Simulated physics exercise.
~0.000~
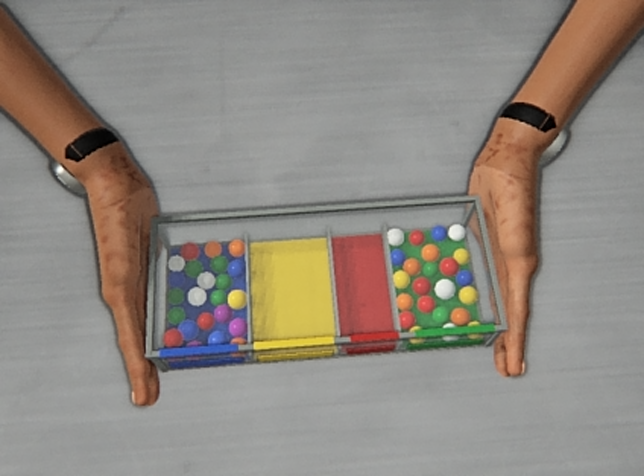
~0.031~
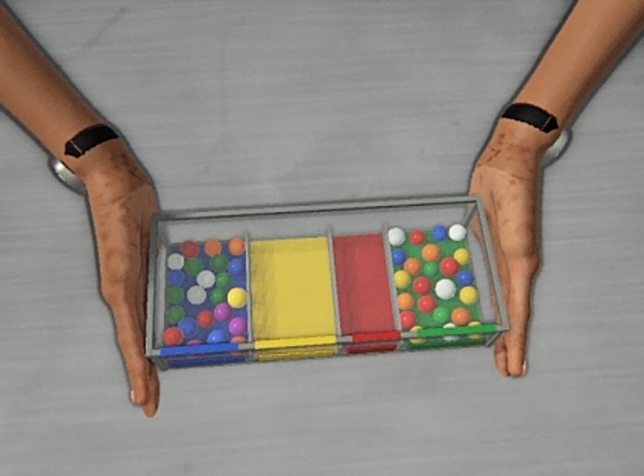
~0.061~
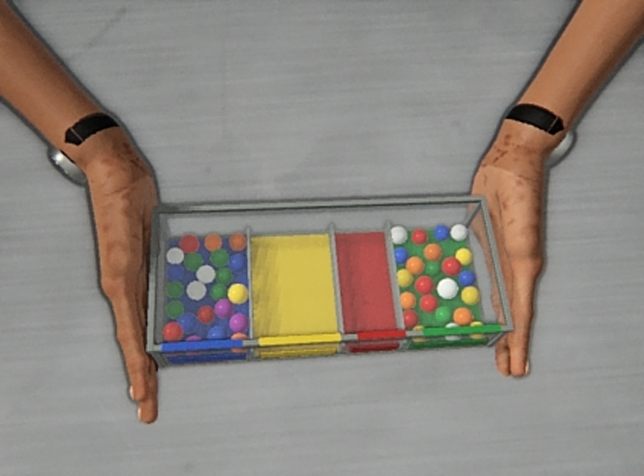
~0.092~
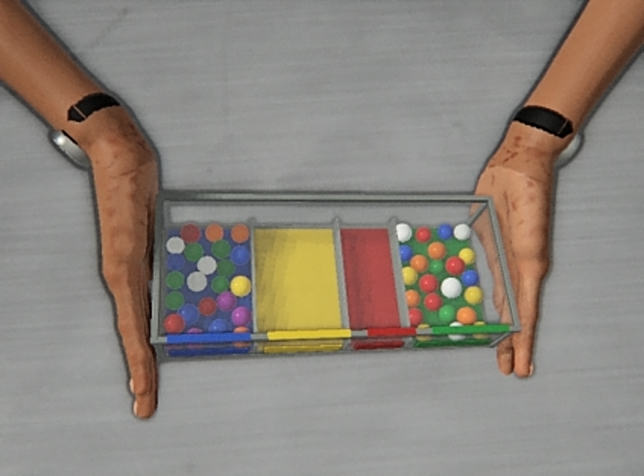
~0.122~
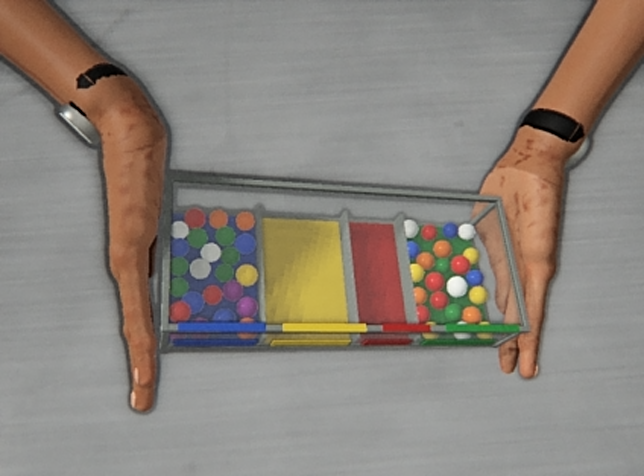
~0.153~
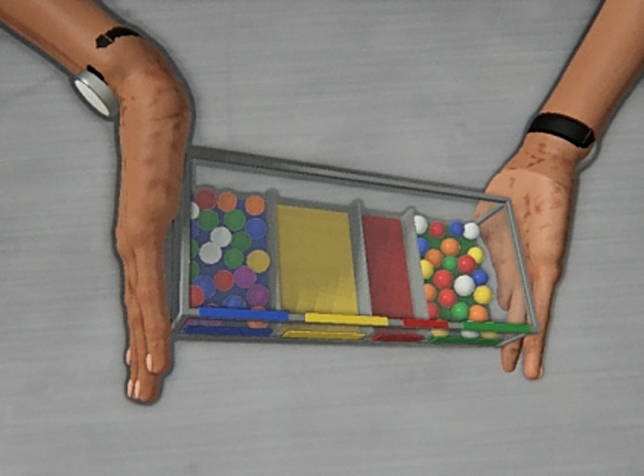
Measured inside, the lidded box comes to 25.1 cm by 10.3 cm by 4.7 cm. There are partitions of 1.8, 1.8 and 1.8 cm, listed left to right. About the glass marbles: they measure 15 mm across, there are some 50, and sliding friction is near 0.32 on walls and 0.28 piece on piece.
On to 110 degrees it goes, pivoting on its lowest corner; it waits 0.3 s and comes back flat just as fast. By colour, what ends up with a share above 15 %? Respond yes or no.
Red: No; blue: No; green: Yes; yellow: No.
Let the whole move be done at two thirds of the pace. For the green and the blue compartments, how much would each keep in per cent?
Per cent - green: 100; blue: 0.
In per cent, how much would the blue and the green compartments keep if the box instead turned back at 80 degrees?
Result - blue 0 percent; green 85 percent.
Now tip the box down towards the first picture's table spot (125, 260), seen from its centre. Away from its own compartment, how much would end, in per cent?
Estimate: Near 50 per cent.
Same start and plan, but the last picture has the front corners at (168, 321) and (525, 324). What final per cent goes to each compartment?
Red 0; blue 0; green 100; yellow 0.
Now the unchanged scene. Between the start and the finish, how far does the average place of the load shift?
The balance point ends up some 10.0 centimetres from where it began.
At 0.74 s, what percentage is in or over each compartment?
It splits as red 10, blue 0, green 85 and yellow 0 percent.
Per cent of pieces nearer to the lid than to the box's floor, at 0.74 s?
About 70 per cent.
After 0.74 s, tilt 110 degrees; red 10 %, green 85 %.
After 1.13 s, tilt 63 degrees; green 100 %.
Then, at 1.60 s, tilt 0 degrees; green 100 %.
At rest (2.1 s), red 0 %, blue 0 %, green 100 %, yellow 0 %.
